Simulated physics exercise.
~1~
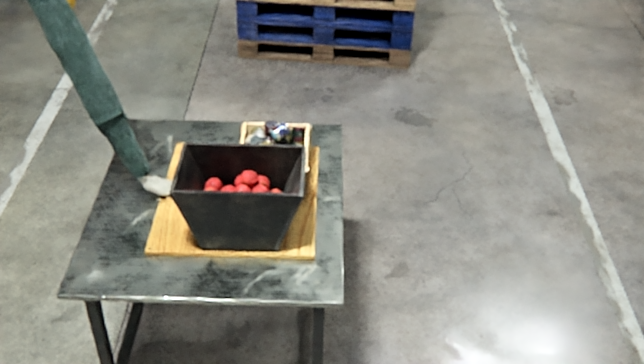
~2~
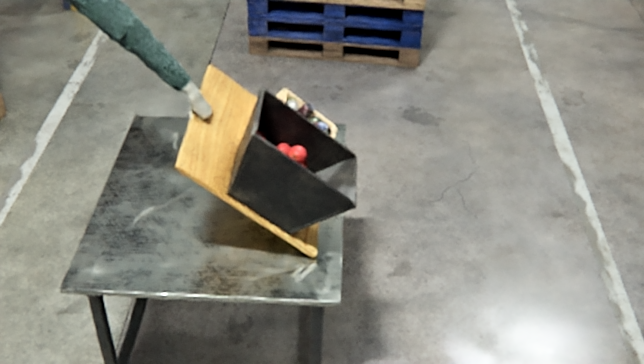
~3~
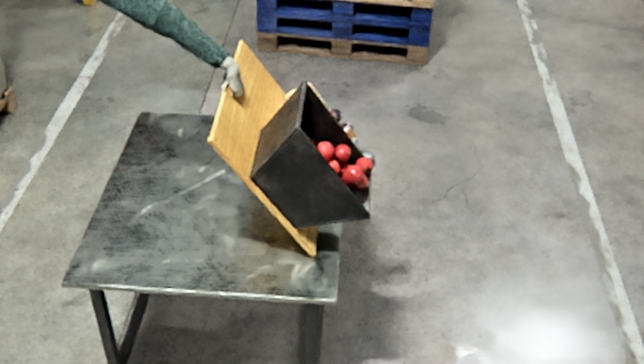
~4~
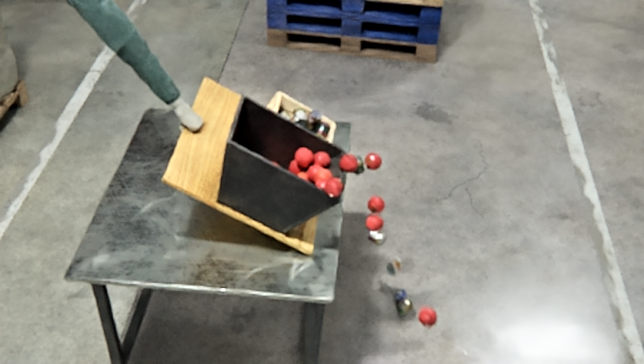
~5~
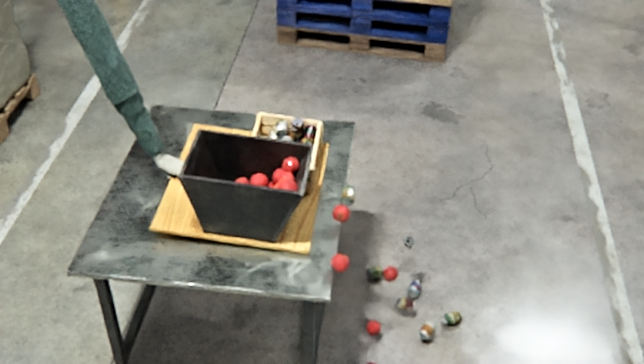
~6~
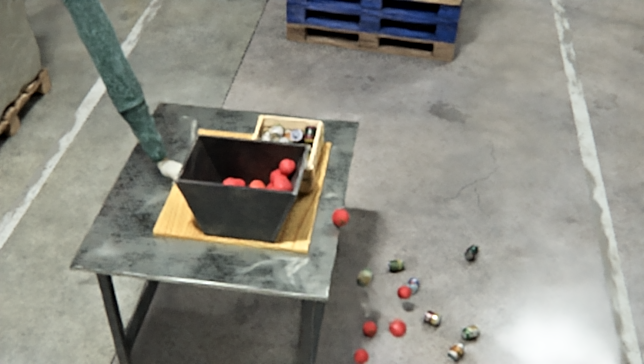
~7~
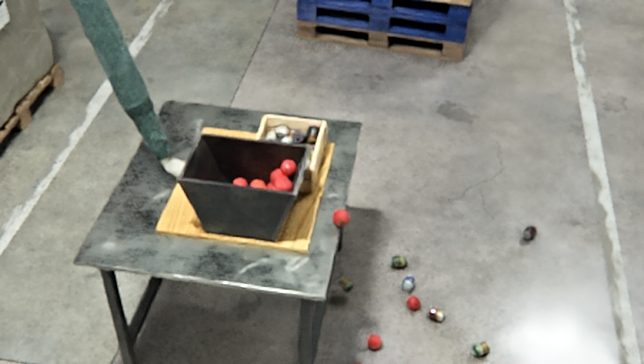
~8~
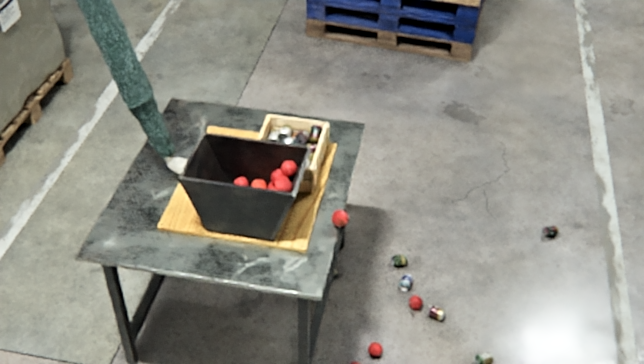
A black box of red tomatoes and a small wooden box of mini cans sit on a wooden board atop a dark table, seen from above on a grey concrete floor with a blue pallet behind. A green-sleeved, gloved arm at the left lifts the board's left end steeply while the right end stays down. Tomatoes and cans slide right and spill over the table's edge as the arm lowers the board flat again. They scatter across the floor, one can rolling far right. Both boxes end upright, still holding many tomatoes and some cans, the hand beside them.
